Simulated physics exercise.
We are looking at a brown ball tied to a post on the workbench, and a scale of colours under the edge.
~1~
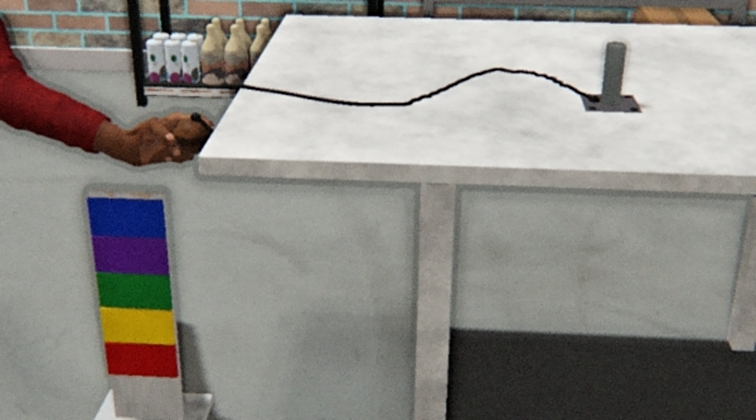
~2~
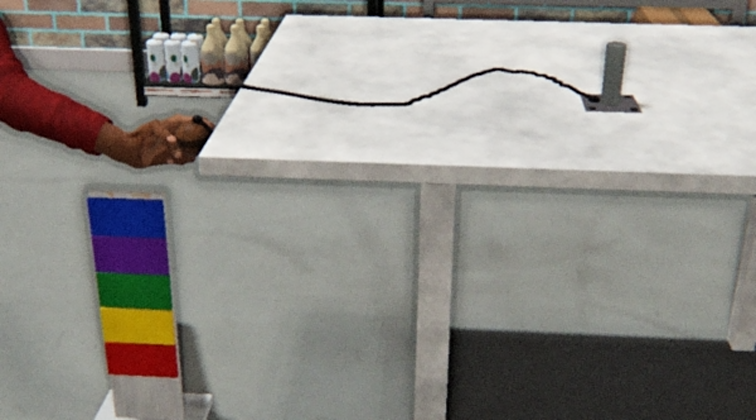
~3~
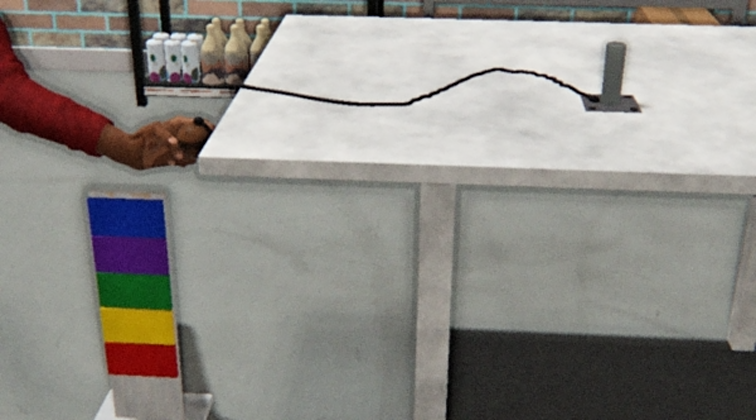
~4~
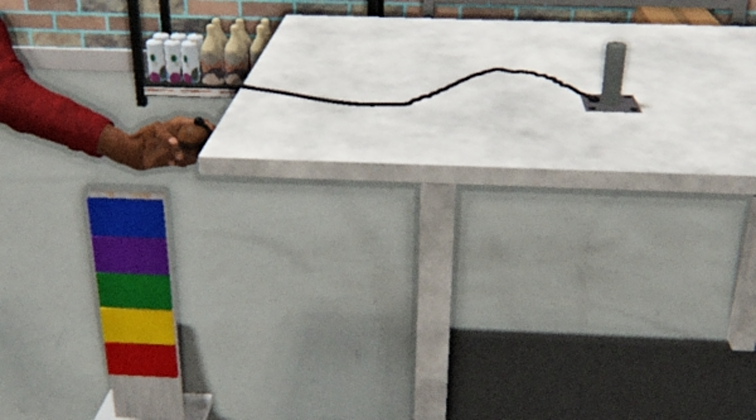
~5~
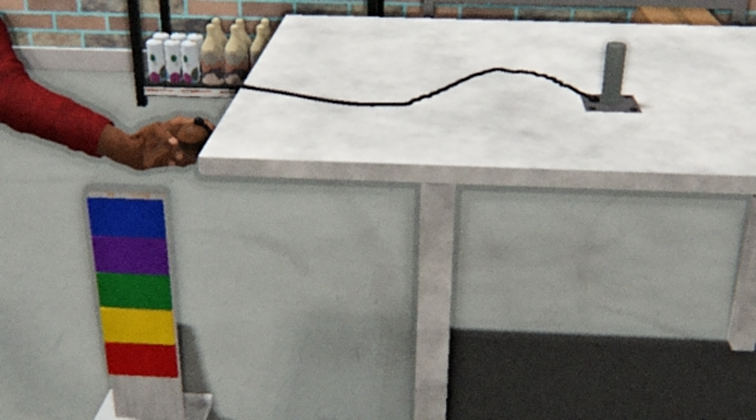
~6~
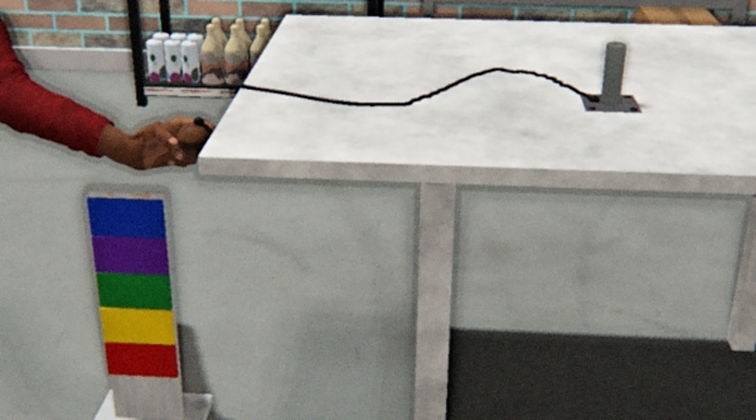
A hand barely moves at the workbench's left edge, where a dark cord leads from a post.
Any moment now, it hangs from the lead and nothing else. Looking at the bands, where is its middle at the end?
Its middle is at the green band.
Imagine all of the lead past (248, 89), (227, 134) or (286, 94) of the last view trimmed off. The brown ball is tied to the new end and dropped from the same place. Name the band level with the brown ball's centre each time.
Results, first to last: Blue; purple; above them all.
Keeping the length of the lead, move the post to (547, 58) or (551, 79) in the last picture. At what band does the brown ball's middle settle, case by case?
For the first it would be yellow, for the second yellow.
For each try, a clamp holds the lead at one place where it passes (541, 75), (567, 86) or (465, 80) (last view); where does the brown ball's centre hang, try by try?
It comes to rest around (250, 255), (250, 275) and (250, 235) respectively.
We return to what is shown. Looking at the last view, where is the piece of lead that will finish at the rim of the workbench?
The point at (357, 104).
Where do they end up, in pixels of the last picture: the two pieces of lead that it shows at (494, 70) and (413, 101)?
They go to (437, 91) and to (299, 82).
Soon after, ball near (237, 275); level with purple.
Then, ball near (274, 290); level with green.
At rest, ball near (255, 294); level with green. The lead holds its middle at green.
